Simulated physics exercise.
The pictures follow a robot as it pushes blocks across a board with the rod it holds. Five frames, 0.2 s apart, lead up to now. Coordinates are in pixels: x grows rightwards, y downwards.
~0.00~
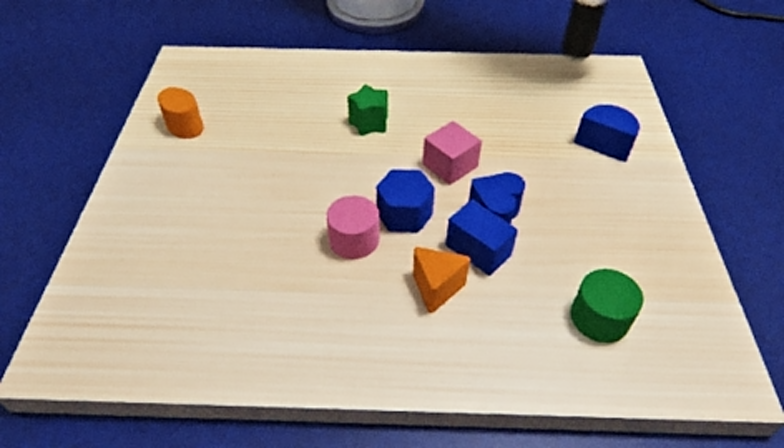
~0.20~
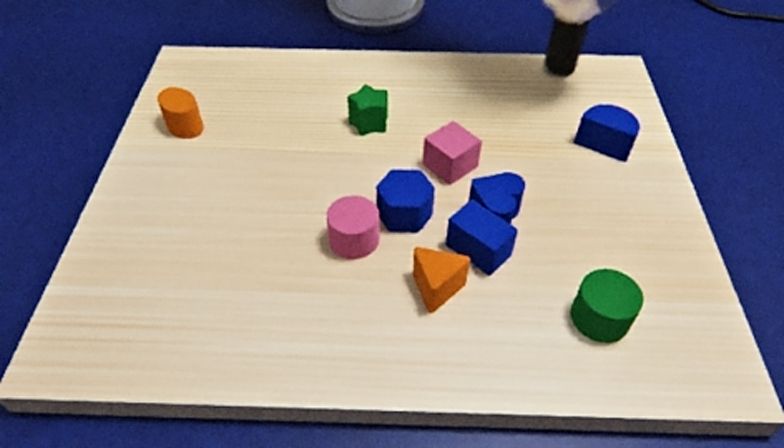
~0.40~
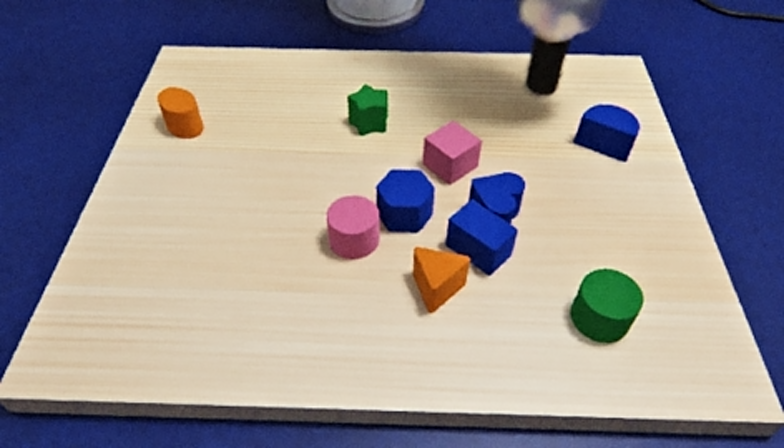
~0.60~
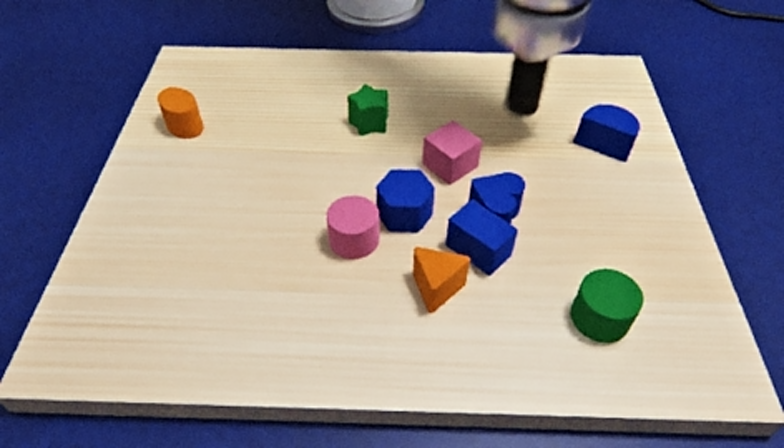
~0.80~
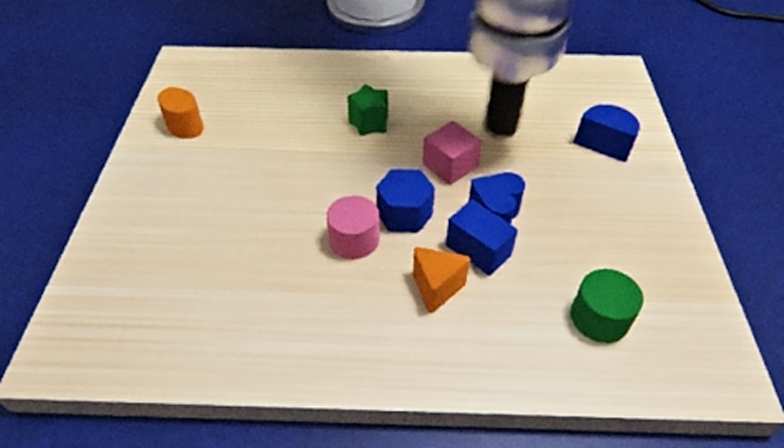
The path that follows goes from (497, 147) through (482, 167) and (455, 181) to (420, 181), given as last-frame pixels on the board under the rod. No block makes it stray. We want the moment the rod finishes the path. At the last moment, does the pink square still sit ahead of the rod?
That would be a yes.
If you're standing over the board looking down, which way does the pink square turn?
Rotation: Clockwise.
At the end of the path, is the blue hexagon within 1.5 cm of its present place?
In short: Yes.
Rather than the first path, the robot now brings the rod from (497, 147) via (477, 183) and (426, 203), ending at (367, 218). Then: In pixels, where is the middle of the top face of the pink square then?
When the path ends, it will be at (420, 147).
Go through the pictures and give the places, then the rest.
In the first picture, rod's lower end (576, 52); blue hexagon (406, 187); pink square (453, 138).
In the second picture, rod (559, 69); blocks still.
In the third picture, rod (541, 87); blocks still.
In the fourth picture, rod (521, 107); blocks still.
In the fifth picture, rod (501, 128); blue hexagon (406, 187); pink square (453, 138).
The first path, step by step. One third of the way, rod (484, 148); pink square (444, 142), turned 25° clockwise.
Two thirds of the way, rod (456, 161); pink square (419, 144), turned 65° clockwise.
At the end, rod (421, 161); blue hexagon still; pink square (387, 140), turned 85° clockwise.
